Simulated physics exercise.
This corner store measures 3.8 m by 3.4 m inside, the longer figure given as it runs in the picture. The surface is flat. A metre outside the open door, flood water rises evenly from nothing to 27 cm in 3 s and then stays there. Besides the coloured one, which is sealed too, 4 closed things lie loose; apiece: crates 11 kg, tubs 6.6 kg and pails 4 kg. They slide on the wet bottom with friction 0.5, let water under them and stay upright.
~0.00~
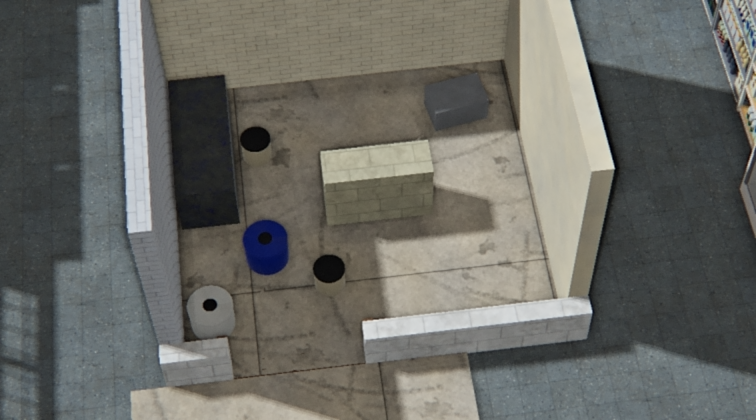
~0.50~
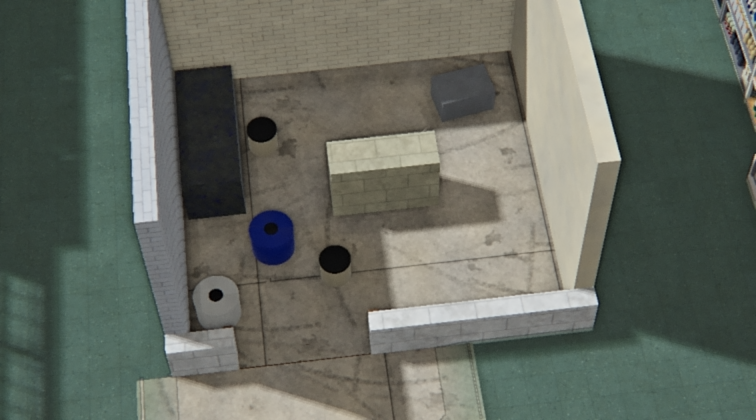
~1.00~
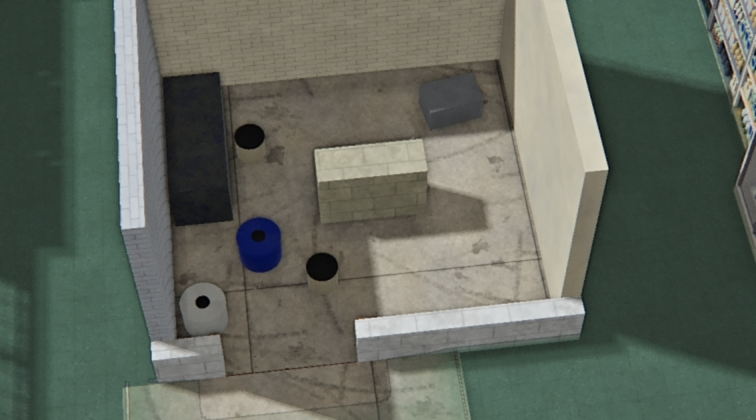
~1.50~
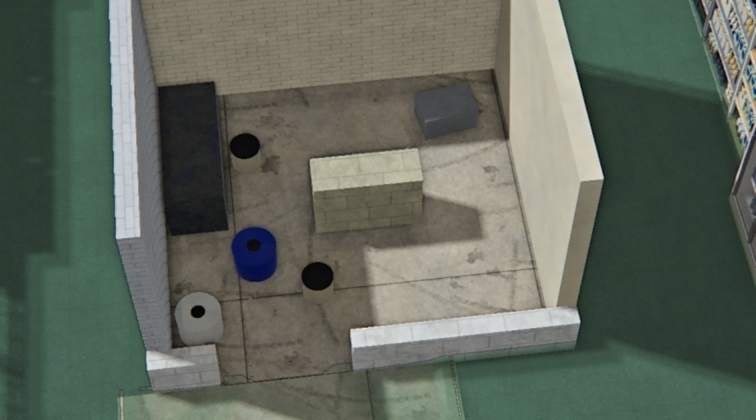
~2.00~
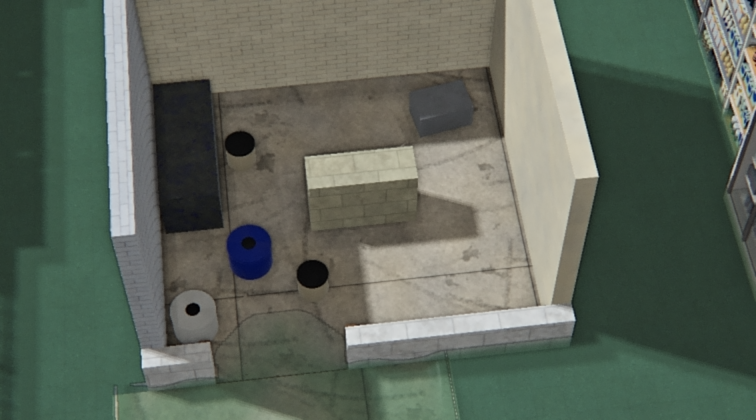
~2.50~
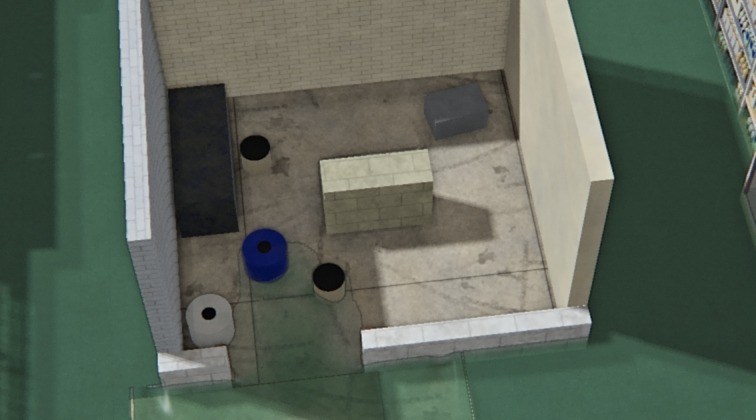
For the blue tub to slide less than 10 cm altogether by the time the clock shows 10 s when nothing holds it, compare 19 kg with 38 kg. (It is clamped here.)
I expect that neither load is enough.
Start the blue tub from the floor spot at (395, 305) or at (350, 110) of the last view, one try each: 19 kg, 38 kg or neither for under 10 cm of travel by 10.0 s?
In that order: Only the larger holds; neither is enough.
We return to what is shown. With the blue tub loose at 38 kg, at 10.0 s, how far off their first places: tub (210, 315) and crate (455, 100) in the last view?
In turn: 80 cm, 100 cm.
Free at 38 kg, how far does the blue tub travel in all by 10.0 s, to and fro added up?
Some 200 cm in all.
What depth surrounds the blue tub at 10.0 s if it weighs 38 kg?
Roughly 17 cm.
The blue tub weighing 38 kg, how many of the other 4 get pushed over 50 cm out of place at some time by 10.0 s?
I count 4.
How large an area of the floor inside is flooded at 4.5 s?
Roughly 7.5 m2.
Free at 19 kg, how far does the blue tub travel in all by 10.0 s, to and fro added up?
Some 550 cm in all.
After 3.5 s the blue tub would be 30 cm from its start with 19 kg and 0 cm from its start with 38 kg; 9 cm of water round it then.
After 4.5 s the blue tub would be 109 cm from its start with 19 kg and 9 cm from its start with 38 kg; 12 cm of water round it then.
After 7.0 s the blue tub would be 245 cm from its start with 19 kg and 51 cm from its start with 38 kg; 15 cm of water round it then.
After 10.0 s the blue tub would be 218 cm from its start with 19 kg and 175 cm from its start with 38 kg; 17 cm of water round it then.
